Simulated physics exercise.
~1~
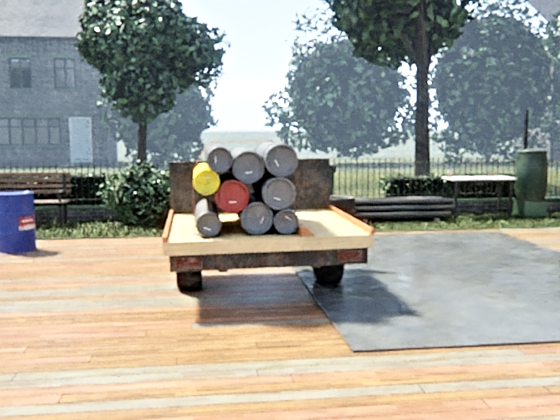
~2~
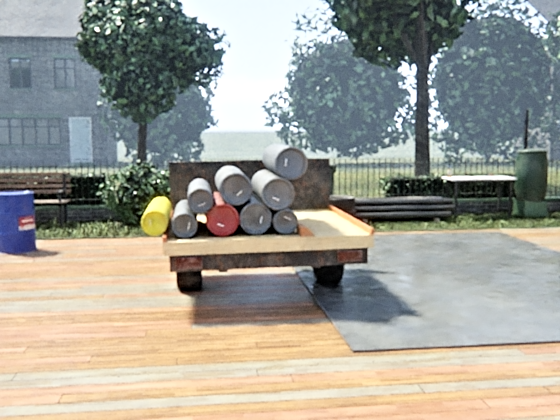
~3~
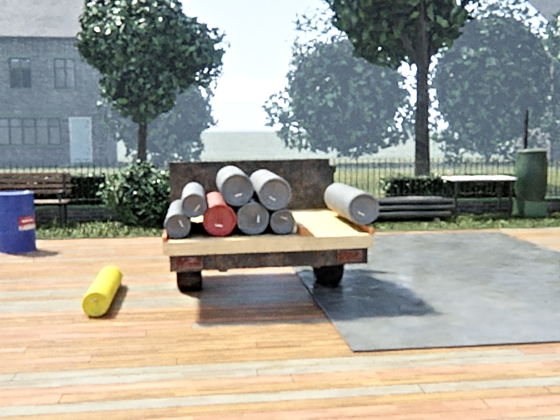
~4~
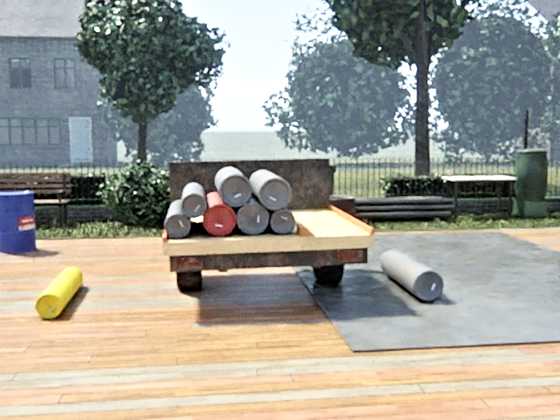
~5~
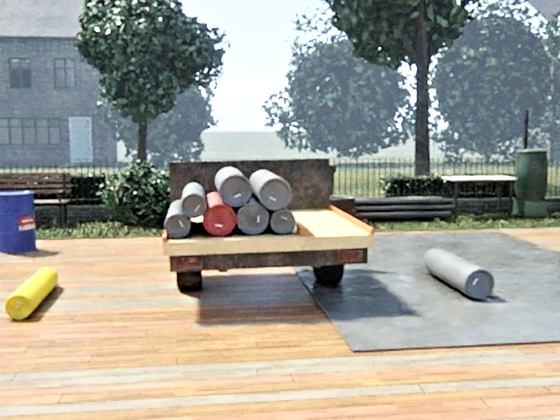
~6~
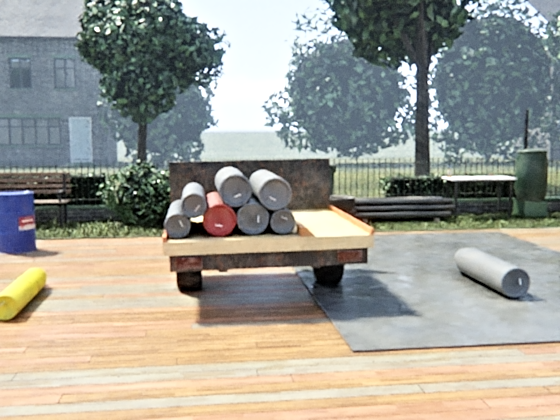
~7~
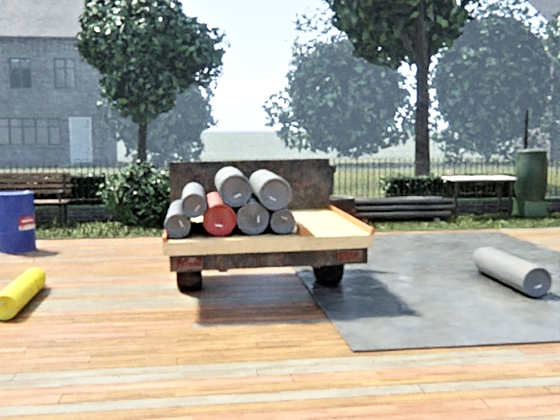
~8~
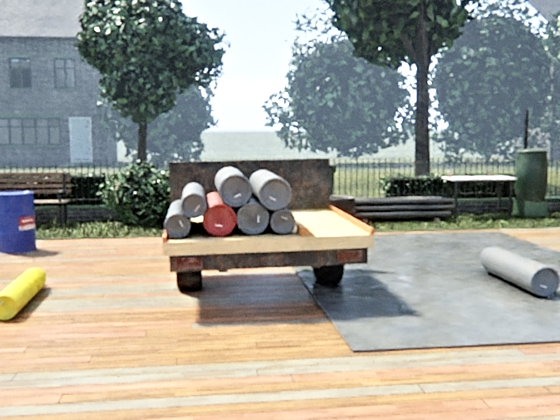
A flatbed trailer's stacked cylinders slumping, a yellow one dropping off left, then a grey one rolling off right, both coming to rest.
